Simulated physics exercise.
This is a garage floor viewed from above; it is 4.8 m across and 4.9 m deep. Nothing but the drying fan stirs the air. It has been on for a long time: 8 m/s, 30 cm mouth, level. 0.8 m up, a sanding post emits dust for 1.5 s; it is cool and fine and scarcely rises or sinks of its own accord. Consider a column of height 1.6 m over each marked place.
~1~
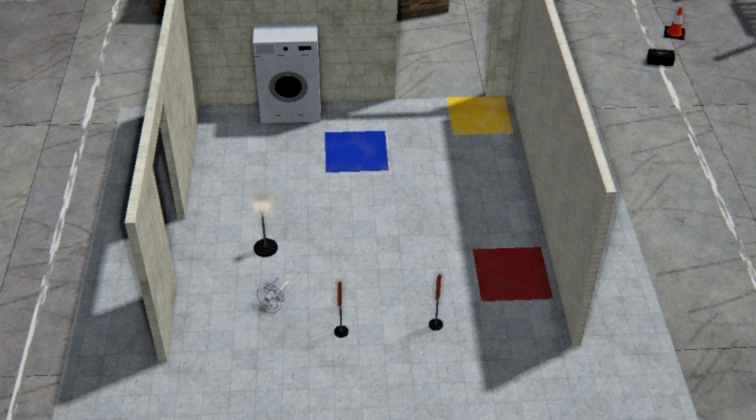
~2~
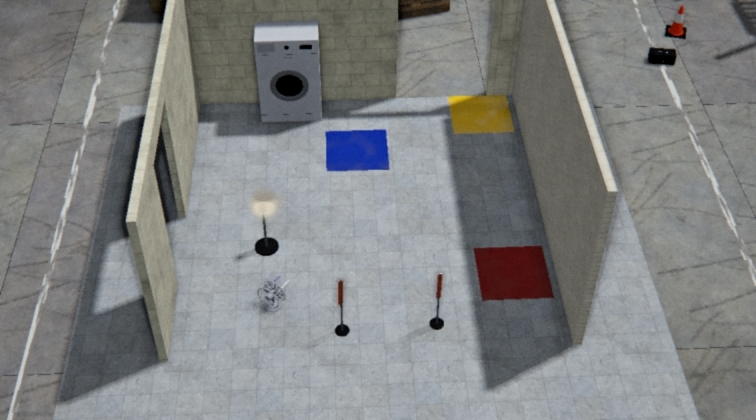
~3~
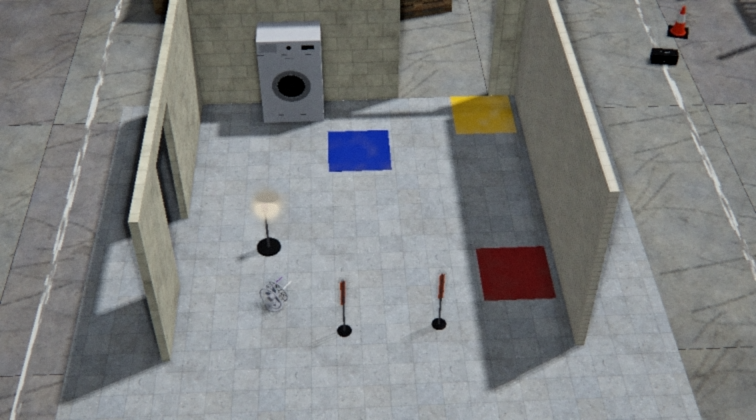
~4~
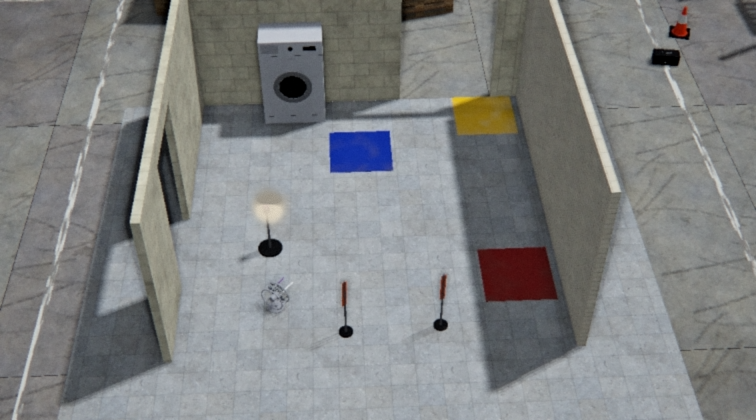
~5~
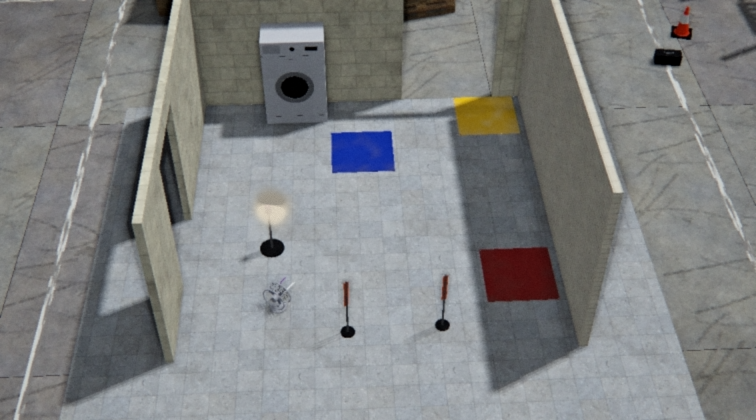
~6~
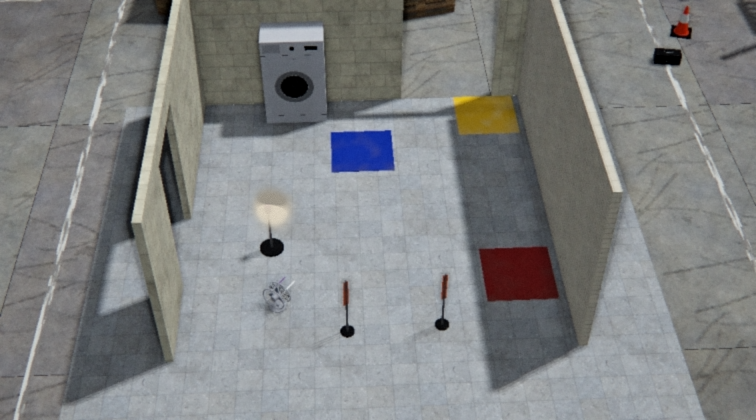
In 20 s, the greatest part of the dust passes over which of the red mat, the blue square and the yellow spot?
Blue.
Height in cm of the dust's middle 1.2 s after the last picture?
About 60 cm.
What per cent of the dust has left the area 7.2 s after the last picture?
Roughly 60 percent by then.
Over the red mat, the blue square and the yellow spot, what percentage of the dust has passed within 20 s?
0 % red, 60 % blue, 40 % yellow.
Then, 1.2 s after the last picture, 0 % is gone from the area; 0 % has passed over the red mat, 0 % over the yellow spot and 0 % over the blue square, and the middle of the rest is near (280, 215).
Then, 3.2 s after the last picture, 0 % is gone from the area; 0 % has passed over the red mat, 2 % over the yellow spot and 10 % over the blue square, and the middle of the rest is near (316, 218).
Then, 7.2 s after the last picture, 58 % is gone from the area; 0 % has passed over the red mat, 34 % over the yellow spot and 60 % over the blue square, and the middle of the rest is near (355, 82).
Then, 19.2 s after the last picture, 83 % is gone from the area; 0 % has passed over the red mat, 40 % over the yellow spot and 62 % over the blue square, and the middle of the rest is near (379, 54).
